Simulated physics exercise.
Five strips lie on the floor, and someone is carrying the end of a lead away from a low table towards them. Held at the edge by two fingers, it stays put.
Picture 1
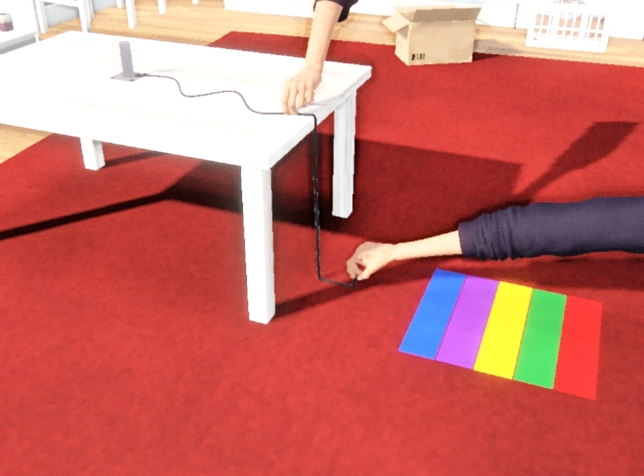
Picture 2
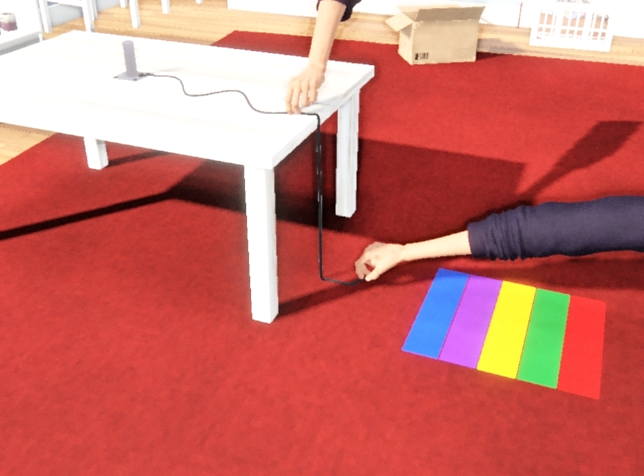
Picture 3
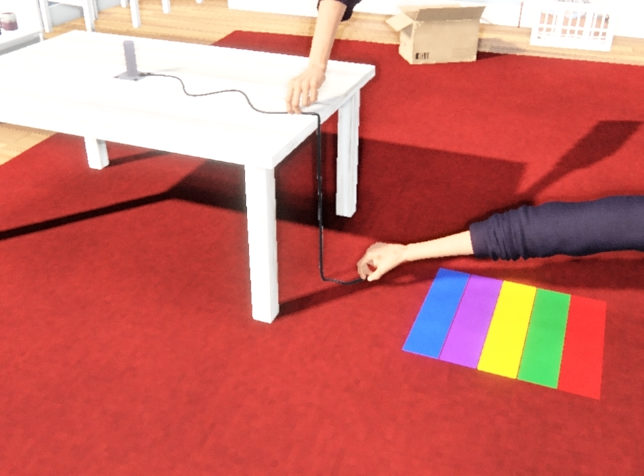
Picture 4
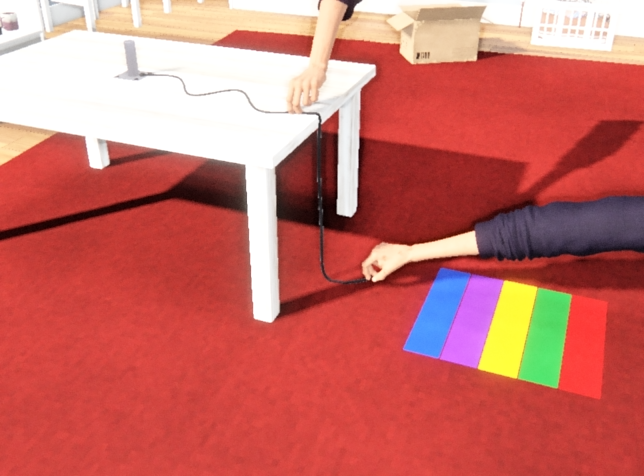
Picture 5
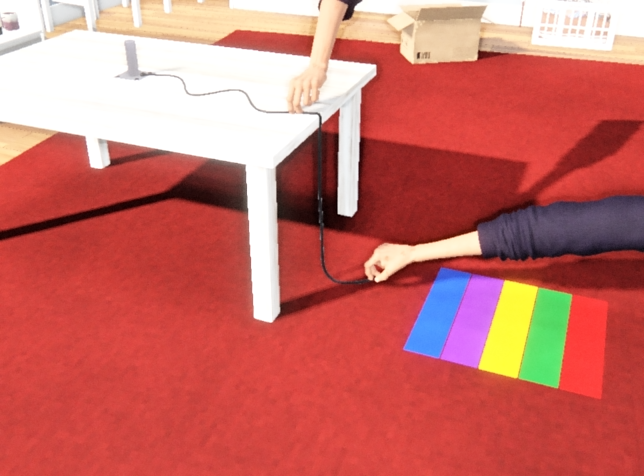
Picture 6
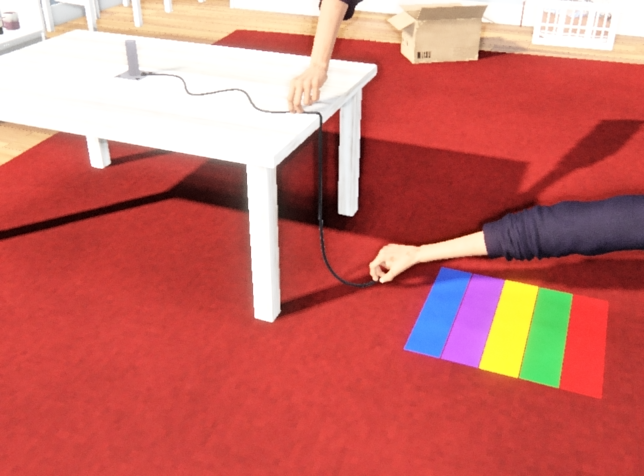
In a bright room with a red carpet, one hand pins a dark lead at the edge of a low white table while another holds its hanging end near five coloured strips. The lower hand draws the end slightly right, and the lead's bend near the floor becomes a smoother curve.
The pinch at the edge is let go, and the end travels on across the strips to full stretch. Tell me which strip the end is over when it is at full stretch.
It is over the green strip.
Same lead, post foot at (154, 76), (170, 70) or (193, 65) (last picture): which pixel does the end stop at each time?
In order, the pixels are (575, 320), (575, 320) and (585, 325).
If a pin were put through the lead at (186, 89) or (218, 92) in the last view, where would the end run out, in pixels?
First try at (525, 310), second at (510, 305).
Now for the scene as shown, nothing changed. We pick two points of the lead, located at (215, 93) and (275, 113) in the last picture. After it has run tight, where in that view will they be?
About (241, 95), and the other about (333, 122).
Early on, end near (477, 300); over purple.
Midway, end near (522, 310); over yellow.
At the end of the slack, end near (548, 316); over green. It gets as far as the green strip.
